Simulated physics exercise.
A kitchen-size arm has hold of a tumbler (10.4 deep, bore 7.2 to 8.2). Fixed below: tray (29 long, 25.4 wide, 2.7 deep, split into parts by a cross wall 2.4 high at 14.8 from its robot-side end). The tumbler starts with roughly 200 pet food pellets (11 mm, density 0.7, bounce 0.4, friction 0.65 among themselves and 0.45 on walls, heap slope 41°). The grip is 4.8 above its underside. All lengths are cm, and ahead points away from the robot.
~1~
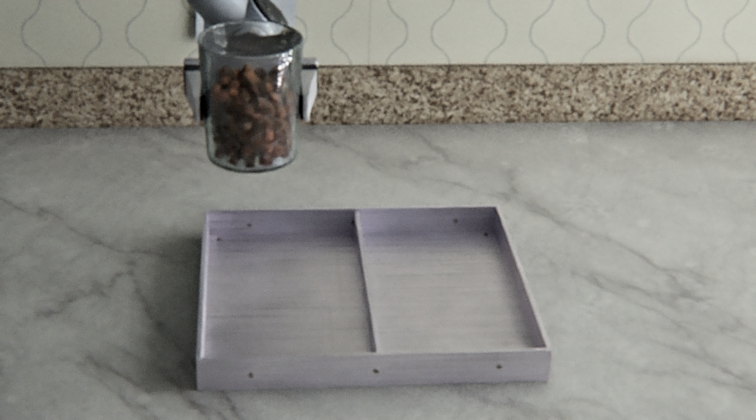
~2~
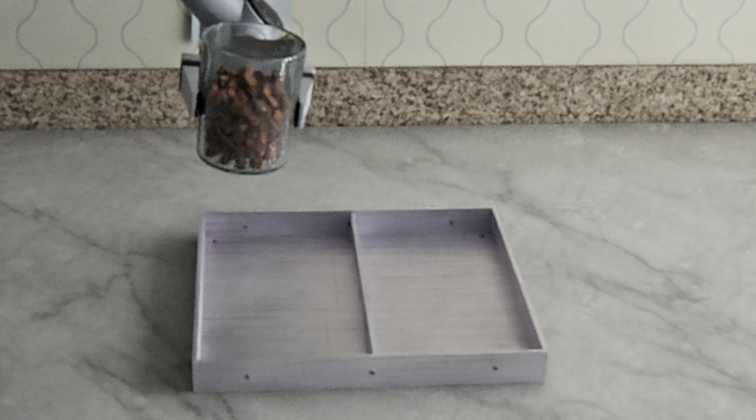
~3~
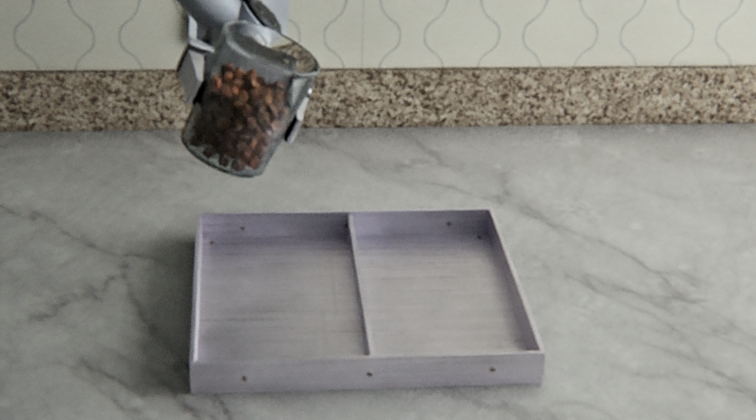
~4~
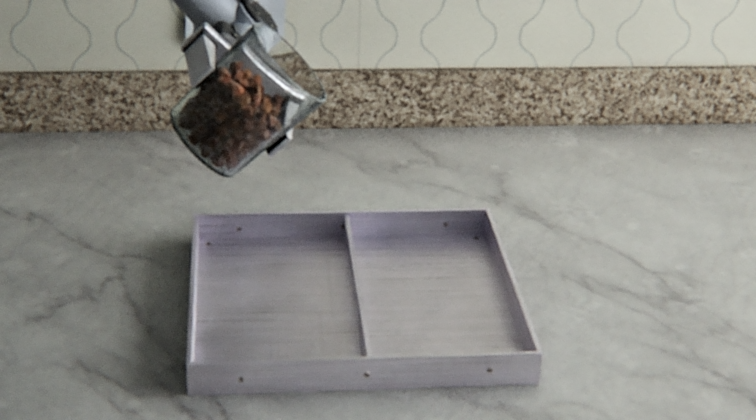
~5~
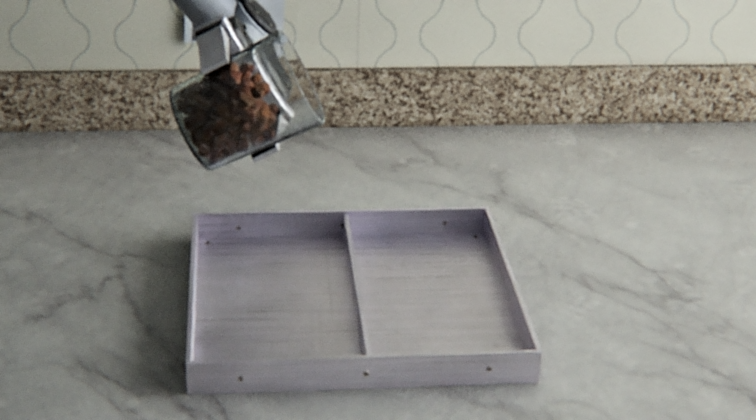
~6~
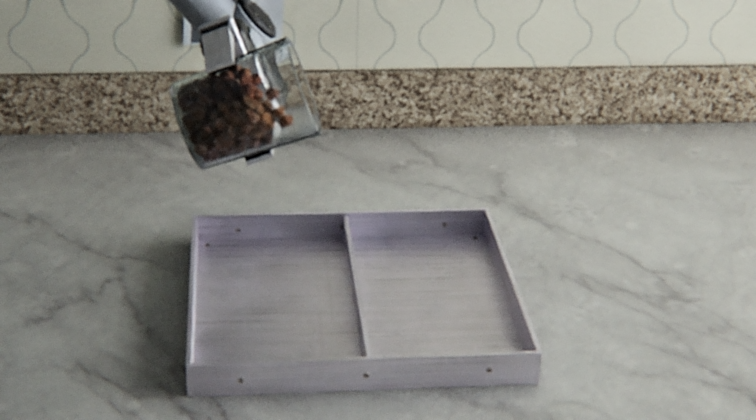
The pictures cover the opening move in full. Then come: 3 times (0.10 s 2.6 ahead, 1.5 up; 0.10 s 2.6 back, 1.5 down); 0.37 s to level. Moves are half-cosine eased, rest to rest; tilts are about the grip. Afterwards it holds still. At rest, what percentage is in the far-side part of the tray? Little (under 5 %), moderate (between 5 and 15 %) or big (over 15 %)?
Share in the far-side part of the tray: Big (over 15 %).
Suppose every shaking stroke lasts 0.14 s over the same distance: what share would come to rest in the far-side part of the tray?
Then about 0 per cent.
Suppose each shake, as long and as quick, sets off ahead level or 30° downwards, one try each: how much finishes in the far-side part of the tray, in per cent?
Some 10 and 0 per cent.
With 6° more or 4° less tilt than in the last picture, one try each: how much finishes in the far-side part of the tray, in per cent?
Some 40 and 20 per cent.
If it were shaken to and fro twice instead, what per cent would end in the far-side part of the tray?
It would be near 15 per cent.
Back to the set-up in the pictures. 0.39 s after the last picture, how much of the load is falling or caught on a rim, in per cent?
About 9 per cent.
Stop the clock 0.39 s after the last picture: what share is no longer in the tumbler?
About 15 per cent by then.
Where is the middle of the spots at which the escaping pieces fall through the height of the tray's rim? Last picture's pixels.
Around (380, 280).
Then, 0.39 s later, tilted 70° forward, highest piece 22 above the table; 171 in the tumbler, 12 in the far-side part, 1 in the robot-side part, 18 in flight or on a rim.
Then, 0.78 s later, tilted 38° forward, highest piece 23 above the table; 135 in the tumbler, 45 in the far-side part, 20 in the robot-side part, 2 in flight or on a rim.
Then, 1.17 s later, level, highest piece 24 above the table; 135 in the tumbler, 49 in the far-side part, 18 in the robot-side part.
Then, 2.22 s later, level, highest piece 24 above the table; 135 in the tumbler, 49 in the far-side part, 18 in the robot-side part.
At rest, 135 in the tumbler, 49 in the far-side part, 18 in the robot-side part. That is 24 % in the far-side part of the tray.
